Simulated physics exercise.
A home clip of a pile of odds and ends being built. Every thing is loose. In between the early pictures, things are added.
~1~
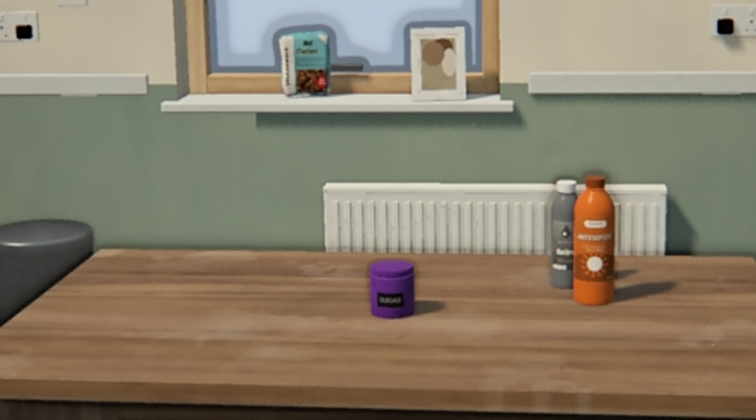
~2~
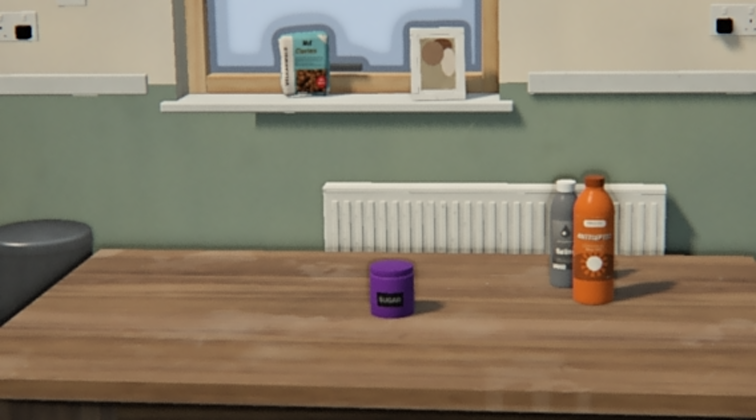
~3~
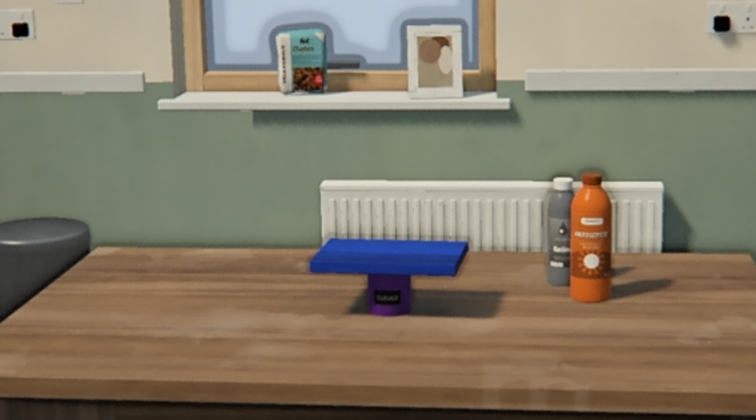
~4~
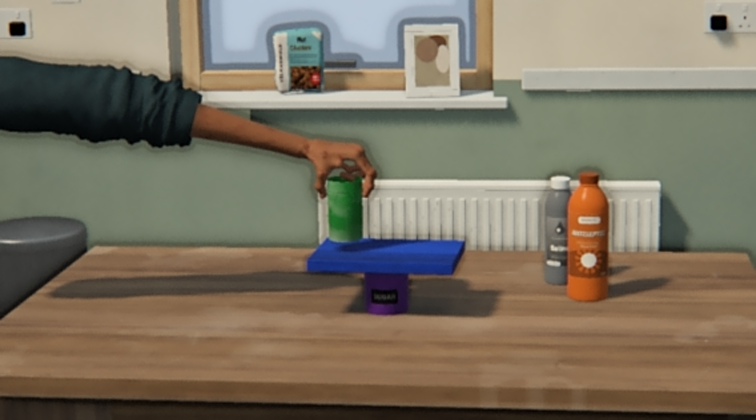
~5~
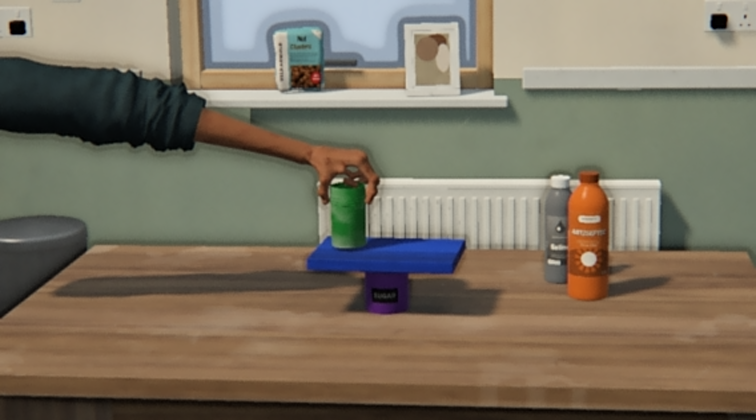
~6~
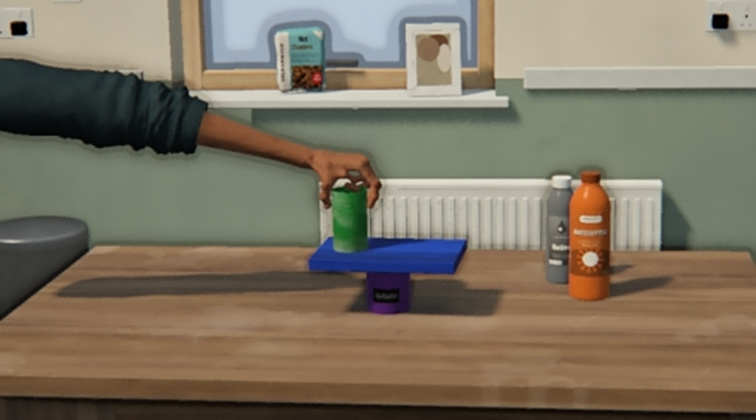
A blue slab appeared on top of a purple jar on the wooden table, then a hand from the left lowered a green cup onto the slab's left side and kept hold of it.
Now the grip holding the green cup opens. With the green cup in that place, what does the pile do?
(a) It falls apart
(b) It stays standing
b.
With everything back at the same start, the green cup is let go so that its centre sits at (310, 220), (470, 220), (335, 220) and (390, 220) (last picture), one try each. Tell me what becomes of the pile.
The pile collapses the first time, collapses the second time, remains standing the third time and remains standing the fourth time.
Then, 0.70 s on from there, no change.
Then, 1.60 s on from there, green cup resting near (350, 219).
In the end, all 5 unmoved. At the end, from the last picture's camera, green cup near (350, 219). The pile holds.
